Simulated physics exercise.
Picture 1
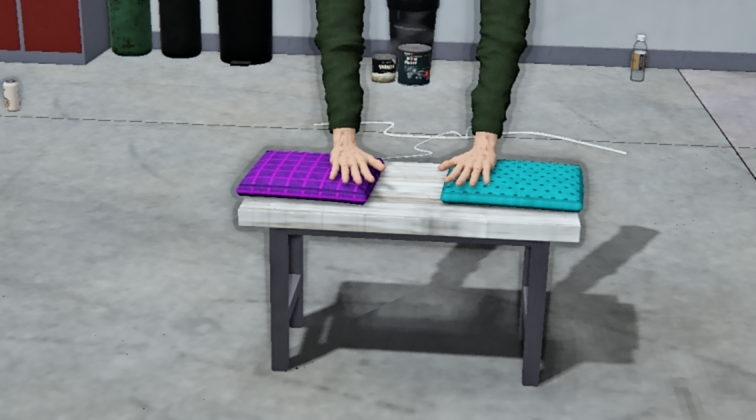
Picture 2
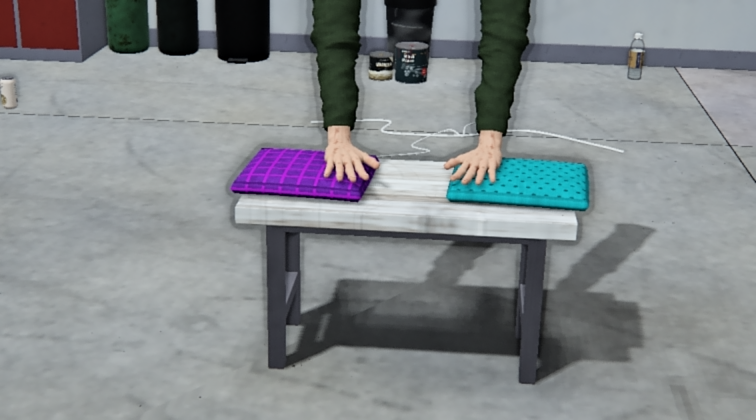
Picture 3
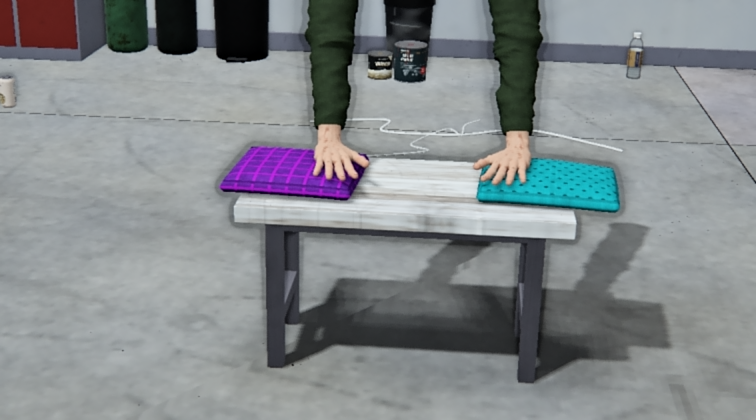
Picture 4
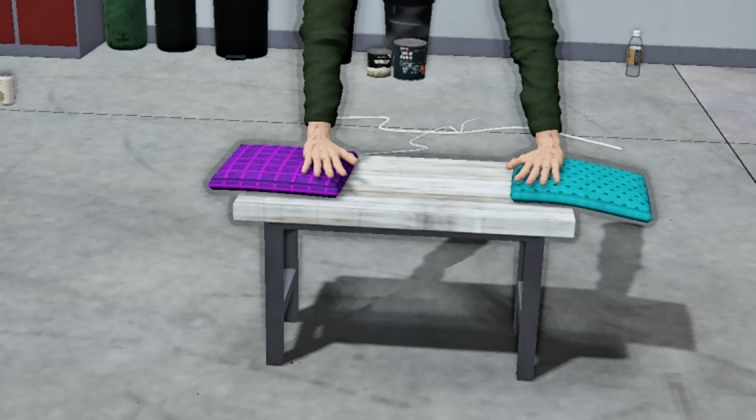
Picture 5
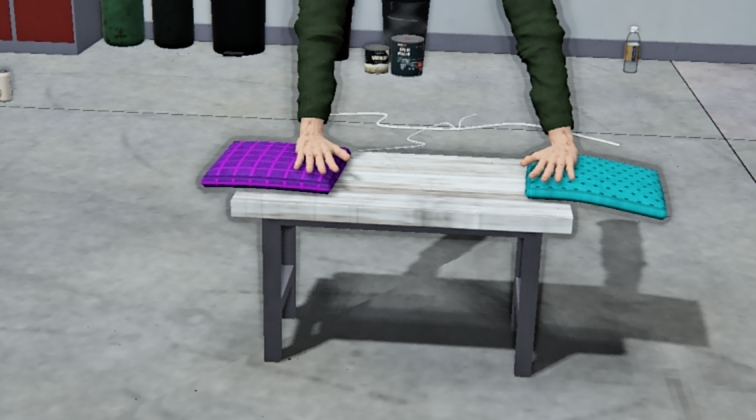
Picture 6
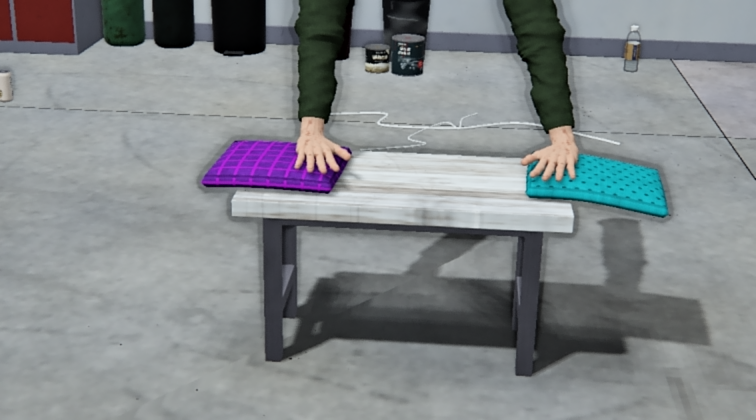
On a bench, two hands slide a purple pad left and a turquoise pad right.
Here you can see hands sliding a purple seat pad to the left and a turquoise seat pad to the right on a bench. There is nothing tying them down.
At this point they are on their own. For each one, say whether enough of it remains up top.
Purple seat pad: Remains up top; turquoise seat pad: Falls off.
Then, 0.40 s later than the last view, purple seat pad at rest; turquoise seat pad on the floor near (602, 299).
Then, 0.68 s later than the last view, purple seat pad at rest; turquoise seat pad on the floor near (674, 347).
Finally, purple seat pad at rest; turquoise seat pad on the floor near (689, 364). The purple seat pad remains on top and the turquoise seat pad goes down.
